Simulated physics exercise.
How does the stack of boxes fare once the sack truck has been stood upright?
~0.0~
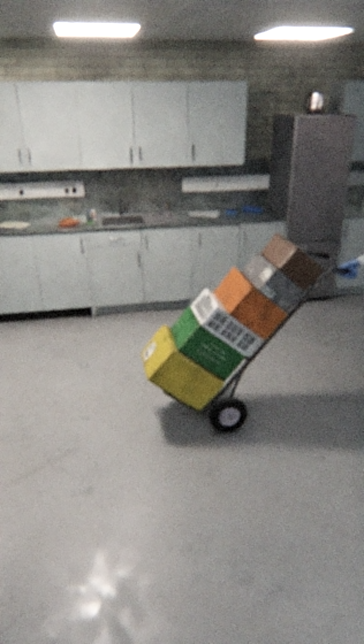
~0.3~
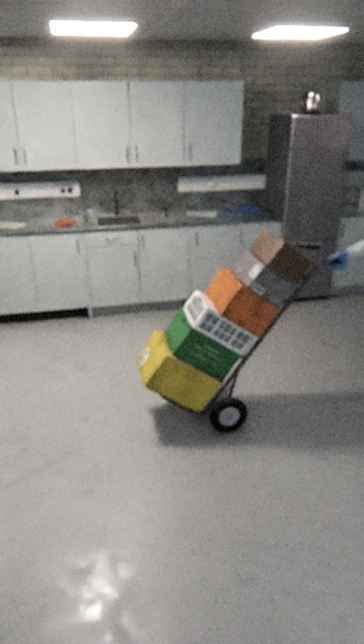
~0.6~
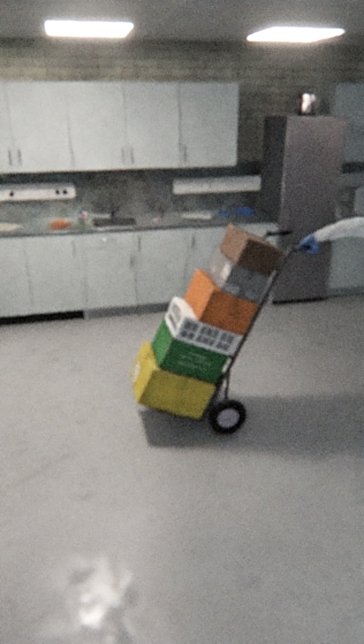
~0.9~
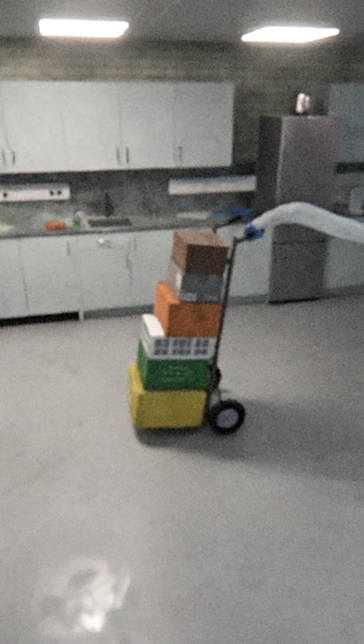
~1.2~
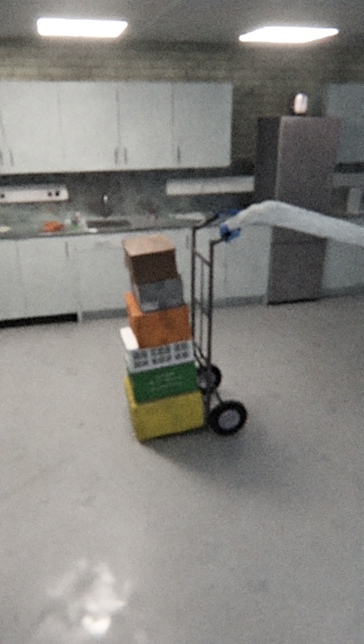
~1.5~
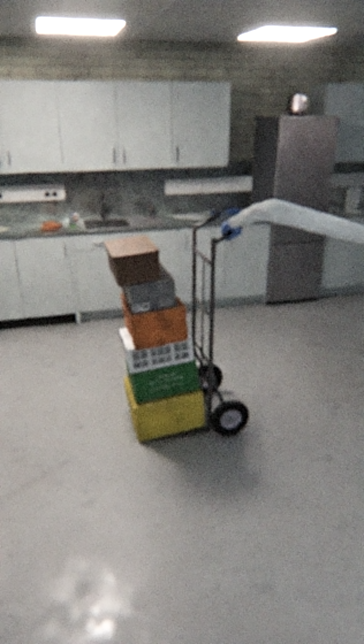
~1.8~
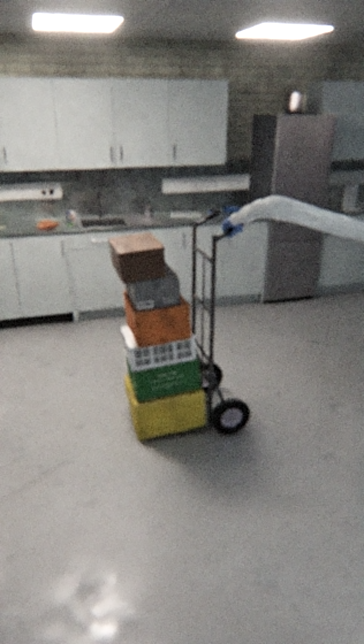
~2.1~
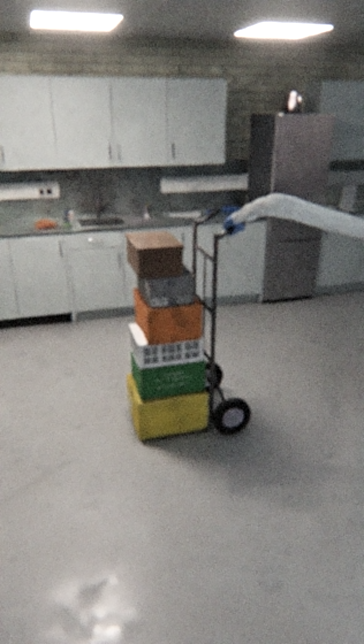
The stack sways to the left and the top brown box shifts, but nothing falls off or topples. All the boxes are still piled up at the end.
Sack truck of stacked boxes being tipped upright by a gloved hand, the top brown box lurching left but staying on.
